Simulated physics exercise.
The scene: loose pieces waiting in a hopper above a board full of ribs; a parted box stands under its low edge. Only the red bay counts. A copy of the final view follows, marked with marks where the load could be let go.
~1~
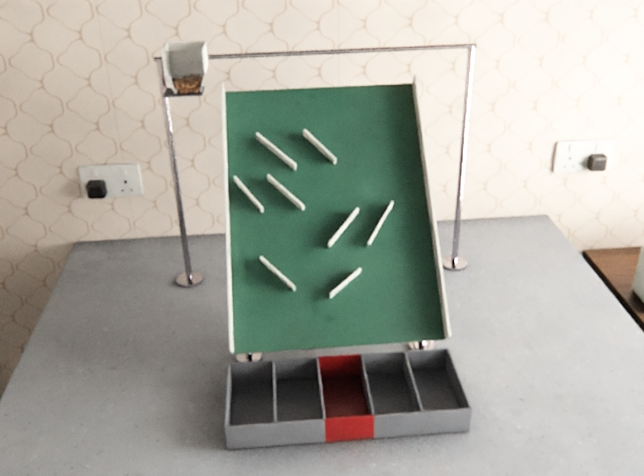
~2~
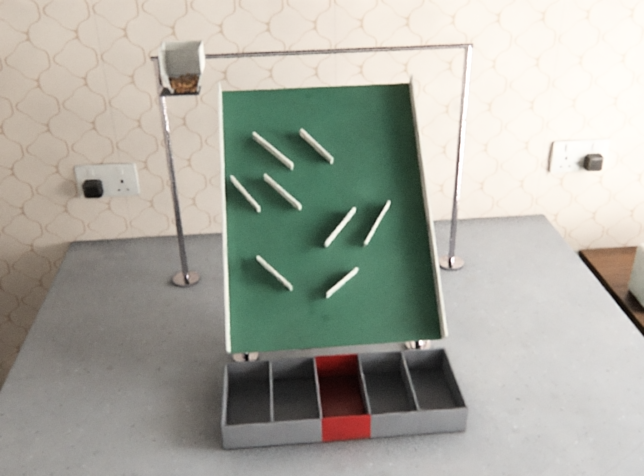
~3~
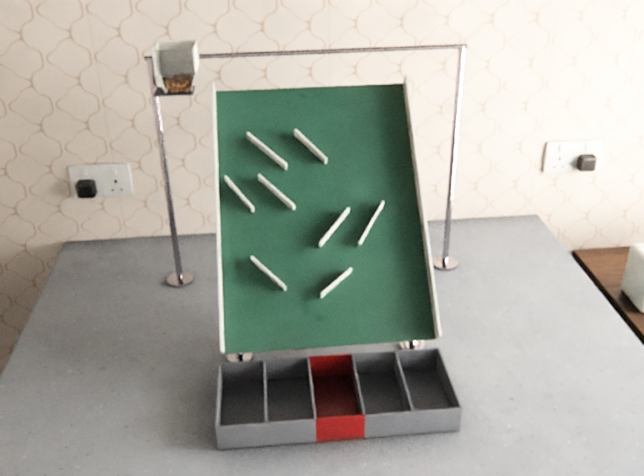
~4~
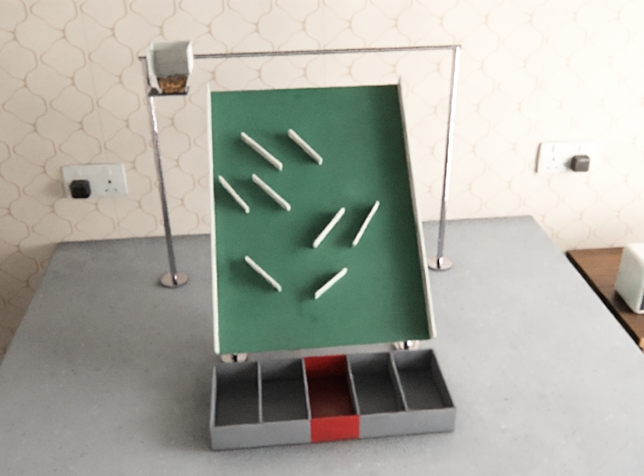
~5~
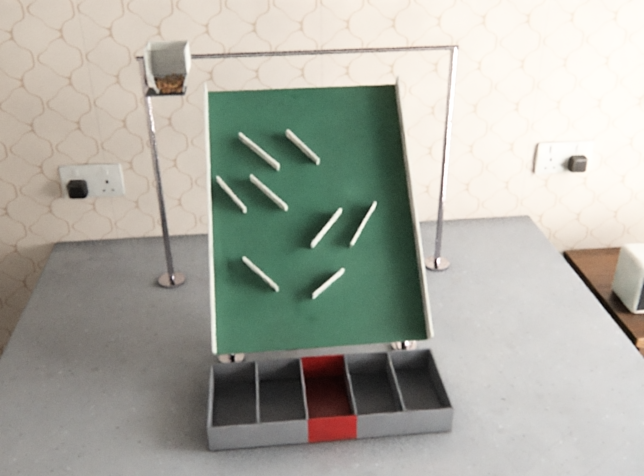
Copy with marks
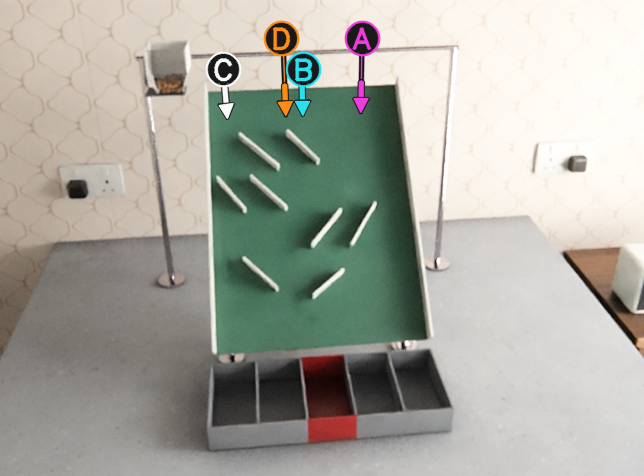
On a grey table, a ribbed green board drifts slightly left as the view shifts.
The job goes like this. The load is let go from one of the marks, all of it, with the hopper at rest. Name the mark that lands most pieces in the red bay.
It is C.
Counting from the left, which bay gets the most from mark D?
The second.
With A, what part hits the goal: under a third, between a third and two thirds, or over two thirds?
Mark A gives under a third.
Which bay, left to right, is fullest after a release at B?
The second.
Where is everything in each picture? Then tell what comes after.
In the first frame, hopper at (186, 85), roasted chickpeas, door shut.
In the second frame, ribs (253, 132) to (293, 164), (301, 129) to (332, 158), (231, 176) to (259, 208).
In the third frame, ribs (259, 175) to (294, 206), (320, 243) to (349, 208), (360, 243) to (384, 201).
In the fourth frame, ribs (246, 257) to (280, 288), (316, 295) to (346, 269).
In the fifth frame, red bay at (332, 427), number 3 of 5 from the left.
On the marked copy, mark A meets the board at (360, 107); mark B meets the board at (302, 110); mark C meets the board at (226, 113); mark D meets the board at (285, 110).
With A, a stray few in the red bay, nearly all in other bays.
With B, a stray few in the red bay, nearly all in other bays.
With C, about two thirds in the red bay, about a third in other bays.
With D, a small part in the red bay, nearly all in other bays.
